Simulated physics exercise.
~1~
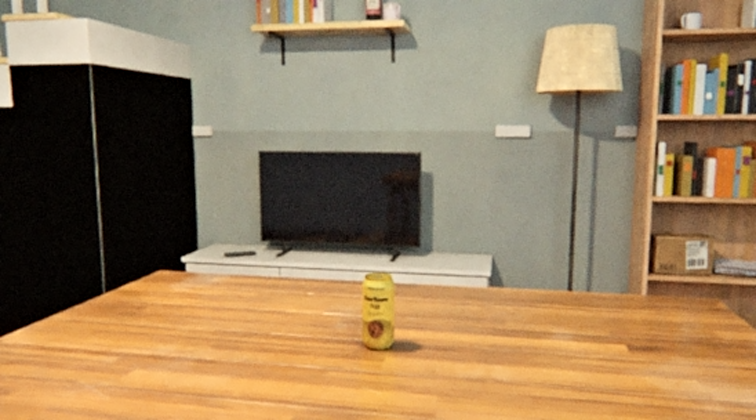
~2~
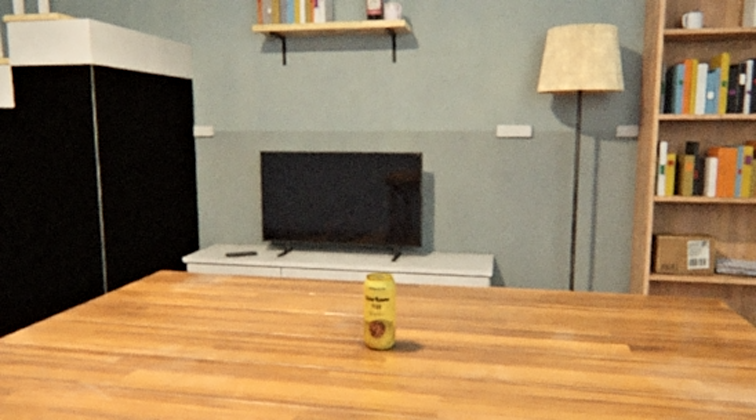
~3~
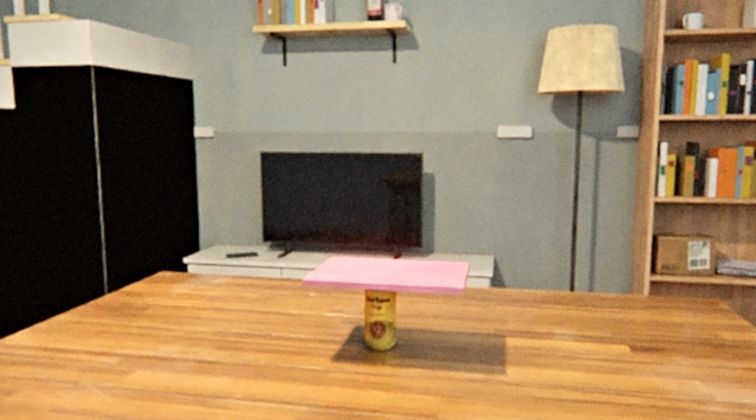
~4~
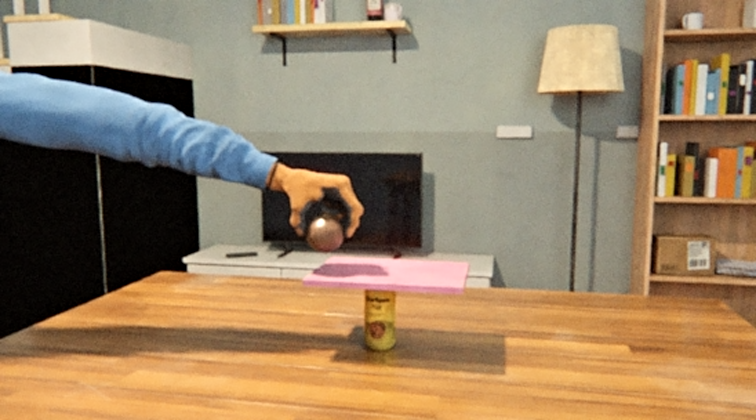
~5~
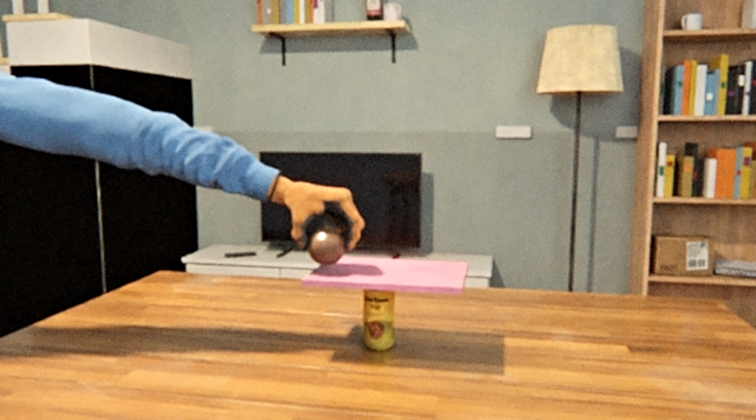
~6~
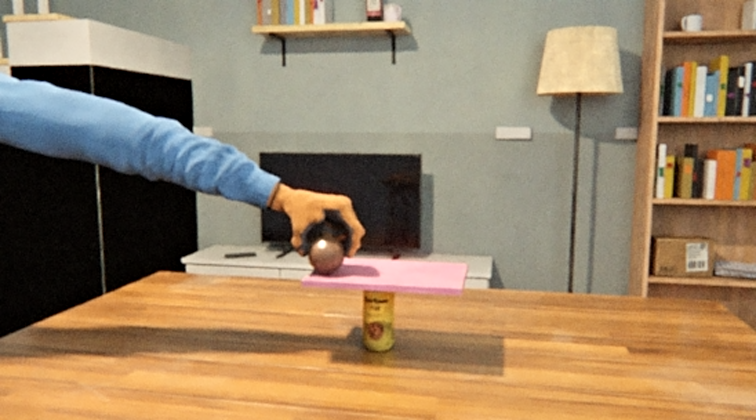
A pink board appears atop a yellow can, and a hand lowers a brown onion onto its left side.
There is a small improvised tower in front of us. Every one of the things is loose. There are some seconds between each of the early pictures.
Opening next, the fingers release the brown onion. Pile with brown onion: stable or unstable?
Stable.
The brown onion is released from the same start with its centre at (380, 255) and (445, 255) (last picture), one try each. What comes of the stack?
First try: Stands; second try: Topples.
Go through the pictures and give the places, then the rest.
In the first picture, the last thing is not in view yet.
In the second picture, the last thing is not in view yet.
In the third picture, the last thing is not in view yet; pink board (391, 274).
The fourth picture shows coming down; brown onion (325, 234); pink board (391, 274).
The fifth picture shows coming down; brown onion (327, 247); pink board (390, 274).
The sixth picture shows set down, still held; brown onion (327, 255); pink board (389, 274).
Then, 0.20 s after the last picture, nothing has stirred.
Then, 0.30 s after the last picture, brown onion resting near (327, 256).
At rest, all 3 in place. Seen from the same camera at the end, brown onion near (327, 256). The stack stays up.
